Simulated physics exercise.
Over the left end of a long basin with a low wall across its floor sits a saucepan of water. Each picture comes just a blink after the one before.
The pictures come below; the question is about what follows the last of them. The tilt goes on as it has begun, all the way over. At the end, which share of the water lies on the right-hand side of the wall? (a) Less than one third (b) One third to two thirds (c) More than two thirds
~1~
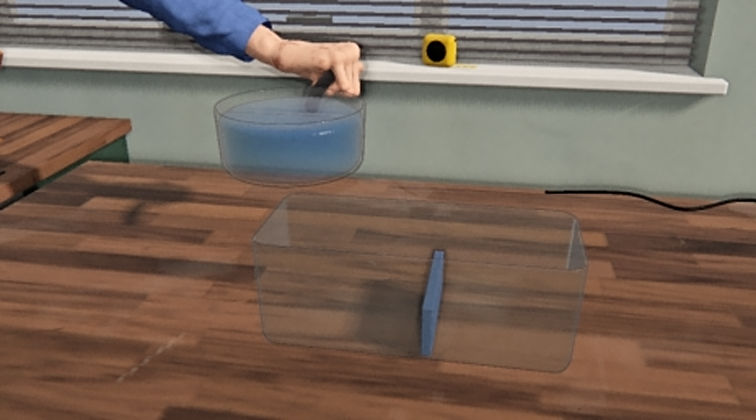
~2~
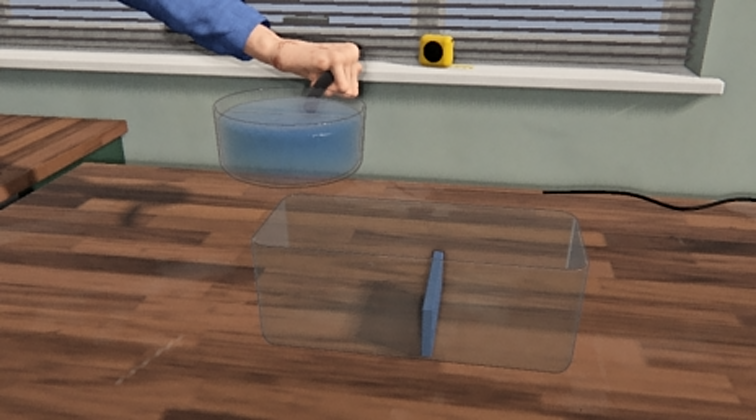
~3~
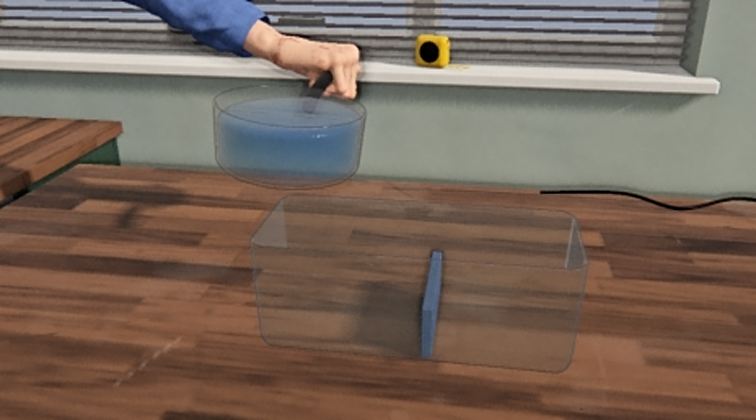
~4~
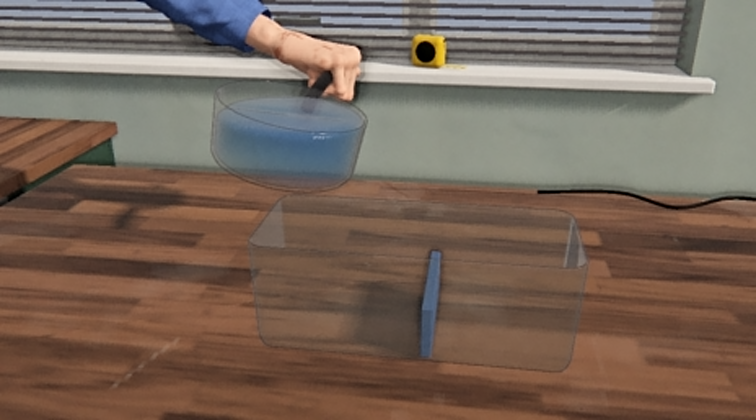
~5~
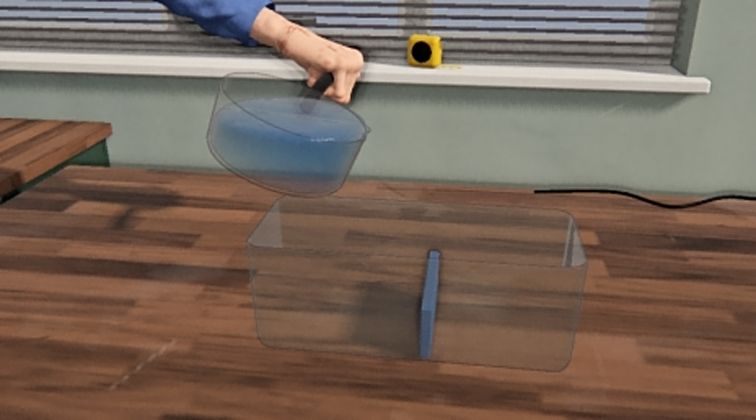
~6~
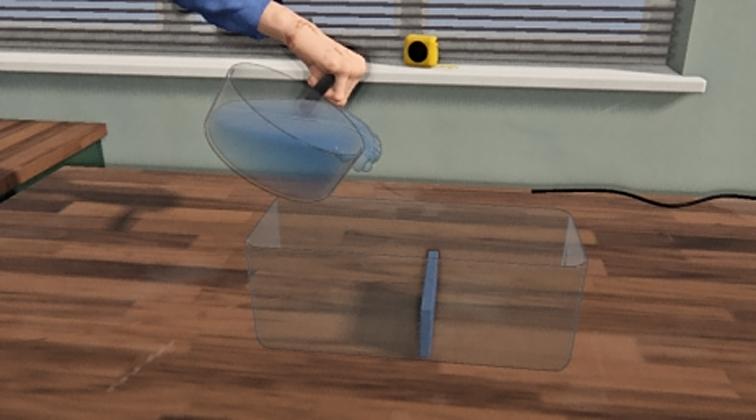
Less than one third.
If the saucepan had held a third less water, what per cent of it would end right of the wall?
Roughly 5 in a hundred.
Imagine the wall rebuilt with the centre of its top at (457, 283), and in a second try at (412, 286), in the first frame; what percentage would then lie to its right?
Roughly 10 per cent first and roughly 40 per cent second.
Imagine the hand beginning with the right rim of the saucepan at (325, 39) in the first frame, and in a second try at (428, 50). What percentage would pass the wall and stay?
Result, first then second: About 5 % and about 75 %.
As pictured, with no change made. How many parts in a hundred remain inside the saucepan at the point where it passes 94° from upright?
It still holds close to 15 per cent at that lean.
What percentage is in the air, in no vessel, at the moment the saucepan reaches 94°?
Near 20 in a hundred.
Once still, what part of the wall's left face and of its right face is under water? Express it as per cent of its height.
The left side sits at 50 per cent and the right side at 10.
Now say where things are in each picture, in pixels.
The first frame shows tilt 0°; pouring edge (363, 109); surface from (225, 110) to (362, 116); the long basin's rim runs from (270, 218) to (581, 241); the wall's top is at (434, 279).
The second frame shows tilt 1°; pouring edge (363, 111); surface from (224, 110) to (362, 117).
The third frame shows tilt 6°; pouring edge (364, 117); surface from (224, 108) to (362, 119).
The fourth frame shows tilt 12°; pouring edge (365, 126); surface from (223, 107) to (364, 120).
The fifth frame shows tilt 22°; pouring edge (364, 138); surface from (220, 108) to (364, 129); 2 per cent is over the edge.
The sixth frame shows tilt 32°; pouring edge (362, 151); surface from (216, 106) to (355, 137); 8 per cent is over the edge.
A moment on, the saucepan is tipped on its side and 17 per cent is still to pour, 55 is left of the wall and 7 right of it.
Next, the saucepan is tipped right over and 2 per cent is still to pour, 77 is left of the wall and 8 right of it.
Then the saucepan is tipped right over and 0 per cent is still to pour, 81 is left of the wall and 12 right of it.
Later the saucepan is tipped right over and 0 per cent is still to pour, 81 is left of the wall and 12 right of it.
At rest 81 per cent lies left of the wall, 12 right of it and 8 outside.
